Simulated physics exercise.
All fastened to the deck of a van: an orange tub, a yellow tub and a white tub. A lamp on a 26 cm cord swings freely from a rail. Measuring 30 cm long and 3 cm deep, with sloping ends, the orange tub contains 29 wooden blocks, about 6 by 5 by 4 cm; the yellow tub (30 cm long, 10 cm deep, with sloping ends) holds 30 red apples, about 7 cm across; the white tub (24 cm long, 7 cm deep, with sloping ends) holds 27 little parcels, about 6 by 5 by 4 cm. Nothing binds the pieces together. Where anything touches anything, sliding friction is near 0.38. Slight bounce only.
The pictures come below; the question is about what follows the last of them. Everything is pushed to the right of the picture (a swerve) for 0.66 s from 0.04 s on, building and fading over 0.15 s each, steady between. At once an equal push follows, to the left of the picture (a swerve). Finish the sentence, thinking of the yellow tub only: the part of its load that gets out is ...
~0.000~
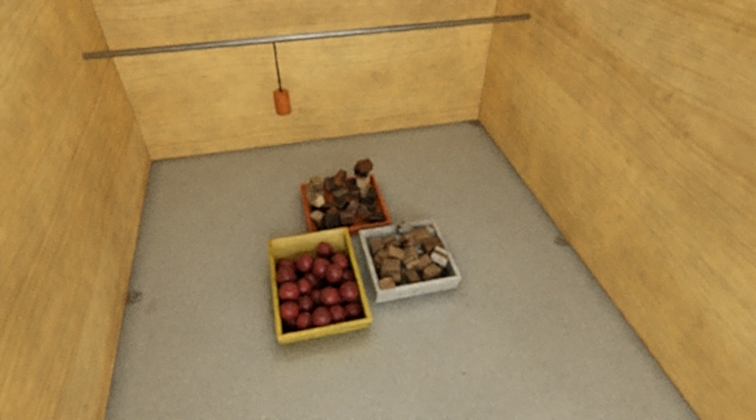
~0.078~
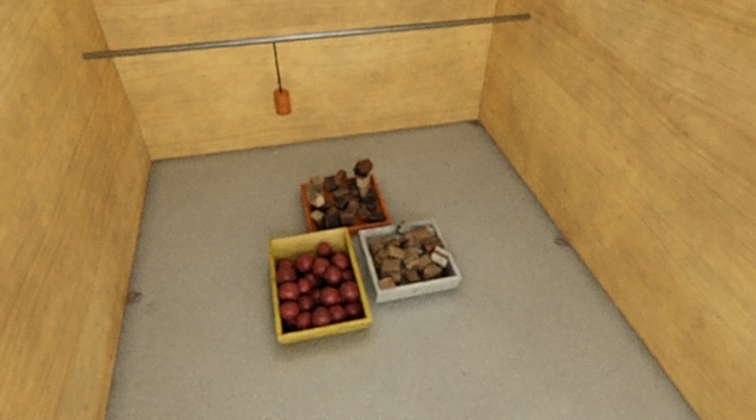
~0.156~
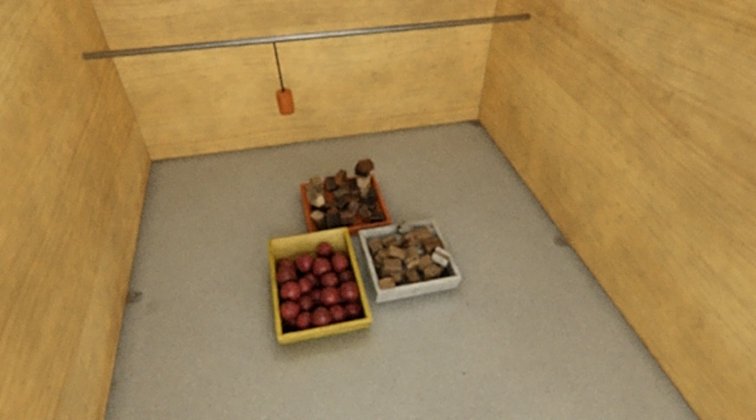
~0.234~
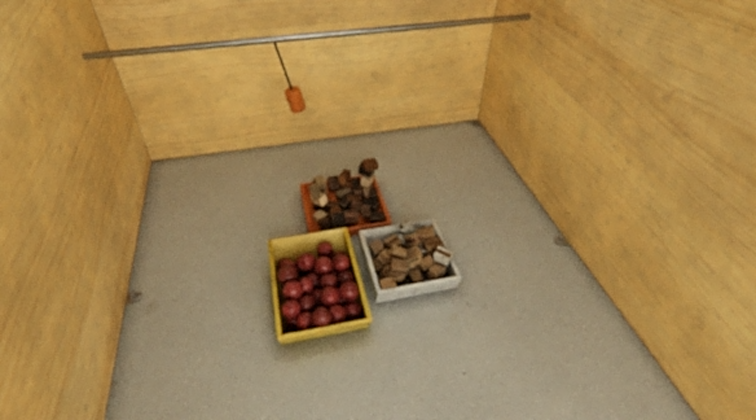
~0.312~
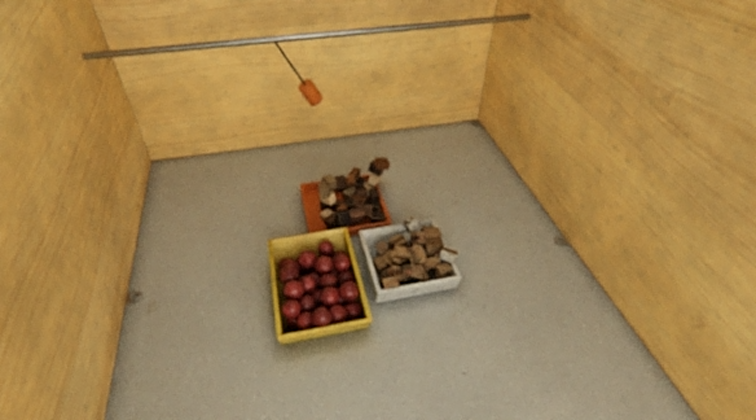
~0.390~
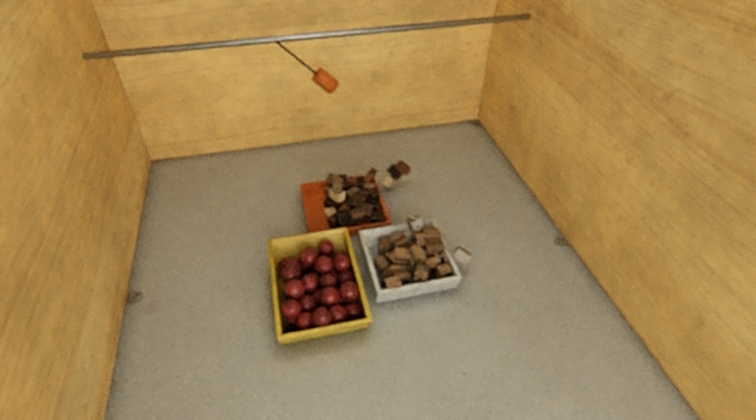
... less than one in six.
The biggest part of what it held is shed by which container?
It is the orange tub.
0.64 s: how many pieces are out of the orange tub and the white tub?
Estimate at that time - orange tub 5, white tub 2, give or take.
After 0.64 s, orange tub 24 in, 5 out, yellow tub 30 in, 0 out and white tub 25 in, 2 out.
After 0.96 s, orange tub 24 in, 5 out, yellow tub 30 in, 0 out and white tub 25 in, 2 out.
After 1.39 s, orange tub 21 in, 8 out, yellow tub 30 in, 0 out and white tub 25 in, 2 out.
Final count (at 1.96 s), orange tub 21 in, 8 out, yellow tub 30 in, 0 out and white tub 25 in, 2 out. Asked share, 0 of 30, 0 per cent.
